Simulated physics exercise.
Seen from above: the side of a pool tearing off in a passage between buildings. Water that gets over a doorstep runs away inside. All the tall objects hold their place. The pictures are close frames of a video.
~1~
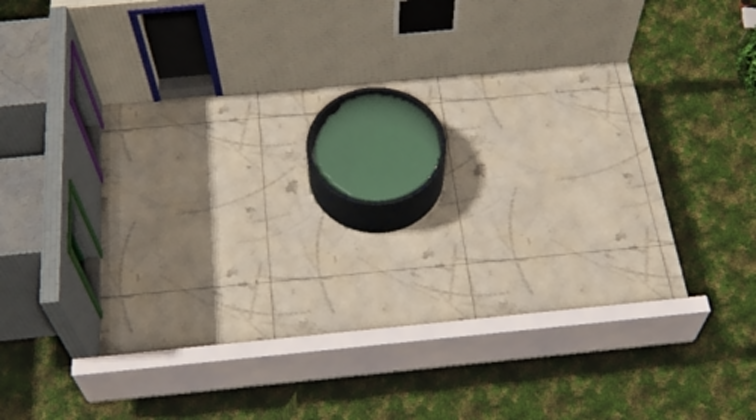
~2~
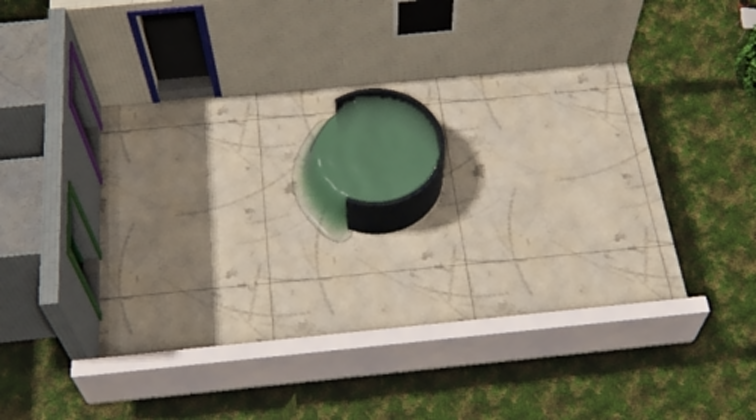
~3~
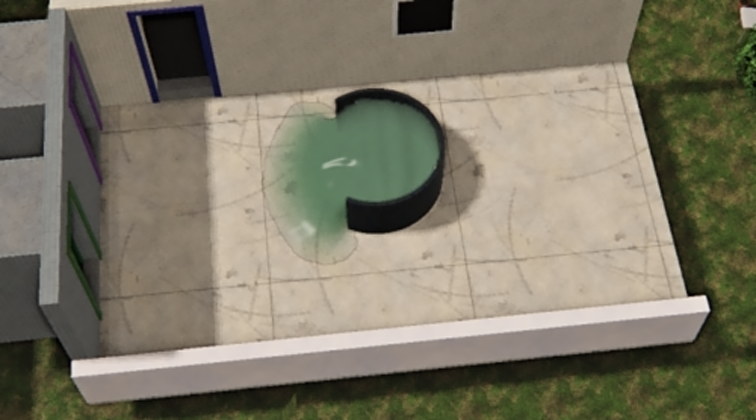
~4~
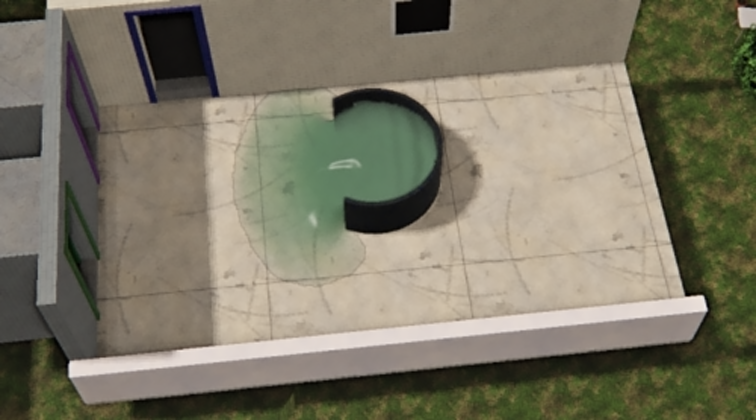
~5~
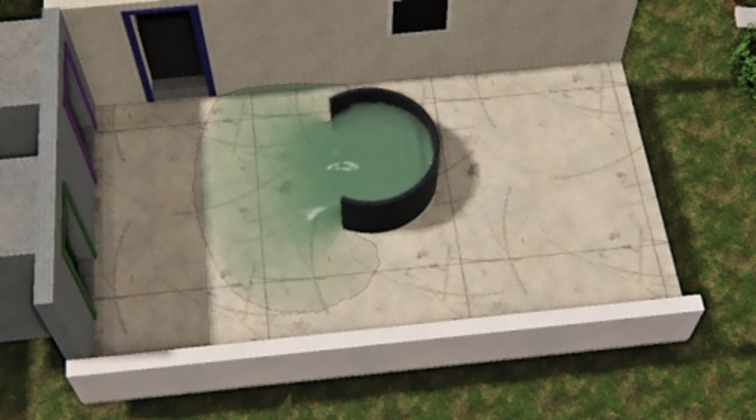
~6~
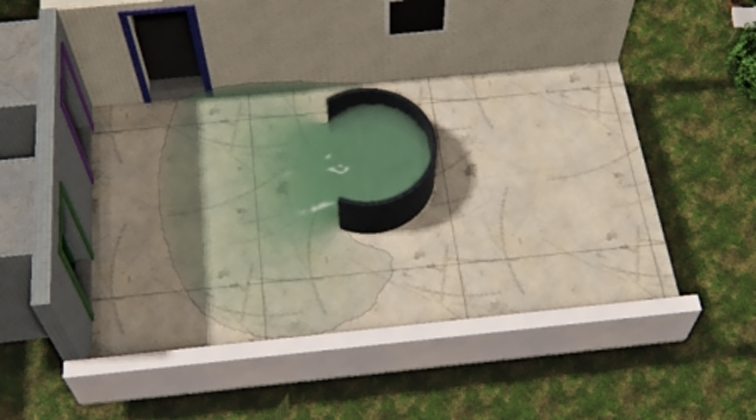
Green water pours from the broken left side of a round tank and spreads across the courtyard.
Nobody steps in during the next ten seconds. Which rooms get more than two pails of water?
In the end: The purple door takes more than that; the green door takes more than that; the blue door stays under that.
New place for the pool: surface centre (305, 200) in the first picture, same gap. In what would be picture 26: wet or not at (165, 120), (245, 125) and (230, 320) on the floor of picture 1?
As listed: Wet, flooded, under water.
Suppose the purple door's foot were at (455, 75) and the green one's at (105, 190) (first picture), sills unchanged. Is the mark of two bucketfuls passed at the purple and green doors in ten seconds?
Then: Purple door stays under; green door lets more in.
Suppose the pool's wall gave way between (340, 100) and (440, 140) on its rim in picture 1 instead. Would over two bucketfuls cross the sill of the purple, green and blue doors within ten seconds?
One by one: Purple door stays under; green door is under; blue door lets less in.
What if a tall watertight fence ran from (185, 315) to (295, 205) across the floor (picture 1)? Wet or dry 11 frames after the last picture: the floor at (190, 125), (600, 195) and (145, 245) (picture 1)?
As listed: Flooded, dry, wet.
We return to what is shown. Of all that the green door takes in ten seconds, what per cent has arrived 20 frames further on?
I make it 75 per cent.
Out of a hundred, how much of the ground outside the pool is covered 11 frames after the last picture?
Near 50 in a hundred.
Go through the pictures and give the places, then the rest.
In the first picture, the round tank at (376, 147) is whole and still.
In the second picture, the front is at (344, 237), out from the gap at (312, 171).
In the third picture, the front is at (326, 260), out from the gap at (312, 174).
In the fourth picture, water pours out at (310, 175) and has run to (278, 93).
In the fifth picture, the front is at (277, 306), out from the gap at (307, 176).
In the sixth picture, water pours out at (305, 176) and has run to (231, 322).
A moment on, water covers 45 % of the floor; the purple door wet at the sill, nothing in, the green door under two buckets in, the blue door wet at the sill, nothing in.
Next, water covers 50 % of the floor; the purple door over two buckets in, the green door over two buckets in, the blue door wet at the sill, nothing in.
Then, water covers 50 % of the floor; the purple door far over two buckets in, the green door far over two buckets in, the blue door wet at the sill, nothing in.
Later, water covers 65 % of the floor; the purple door far over two buckets in, the green door far over two buckets in, the blue door wet at the sill, nothing in.
In the end, water covers 95 % of the floor; the purple door far over two buckets in, the green door far over two buckets in, the blue door wet at the sill, nothing in.
